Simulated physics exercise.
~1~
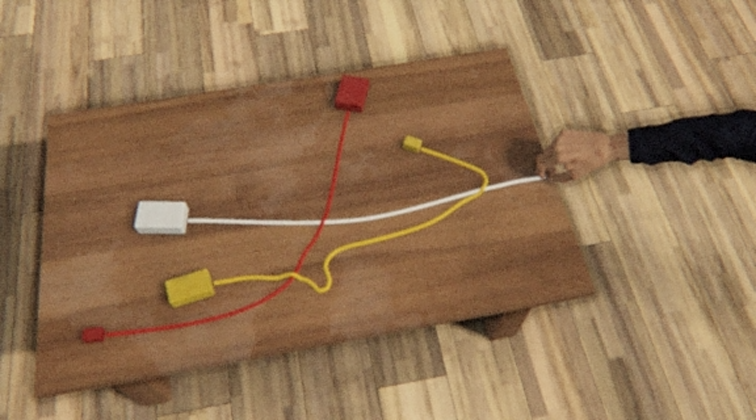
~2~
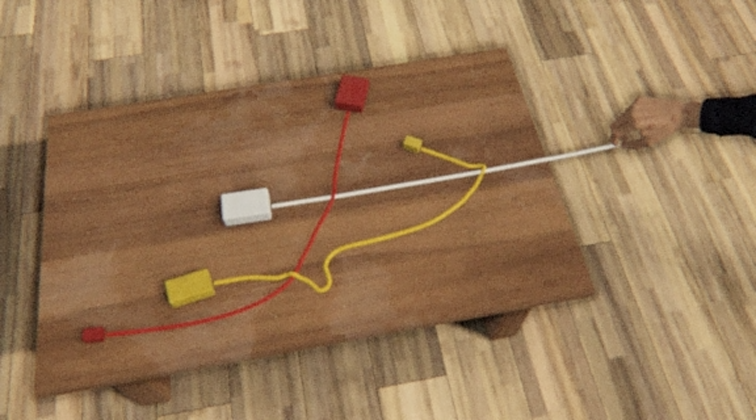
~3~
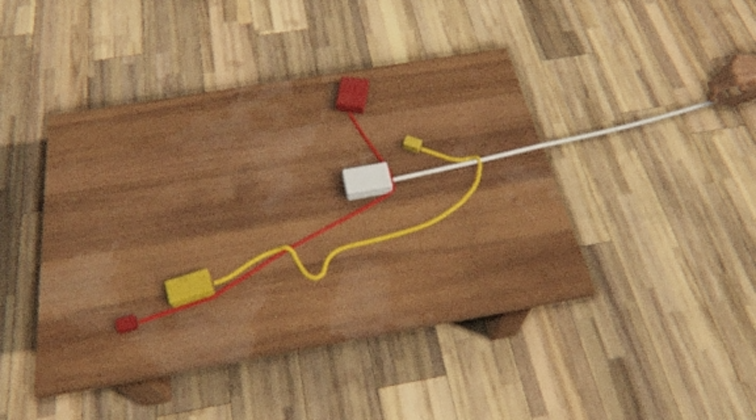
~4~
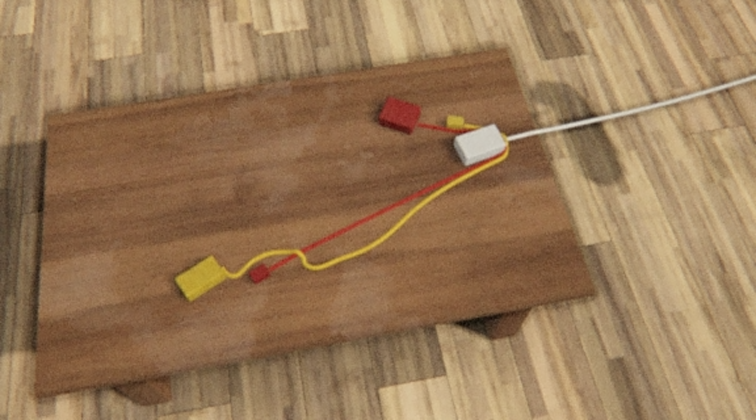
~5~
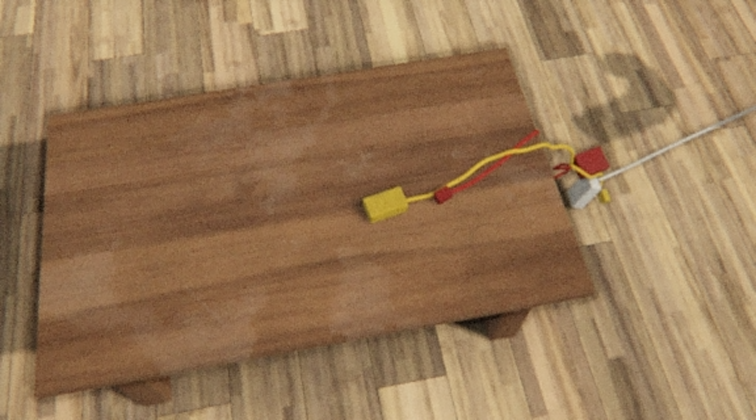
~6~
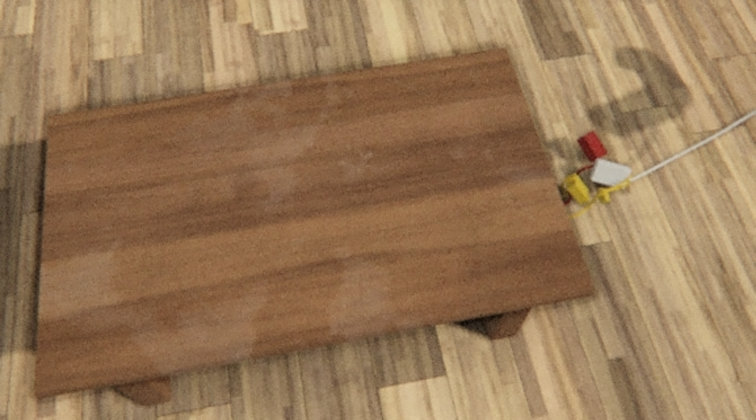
A hand pulls the white lead right, dragging all three leads off the wooden table.
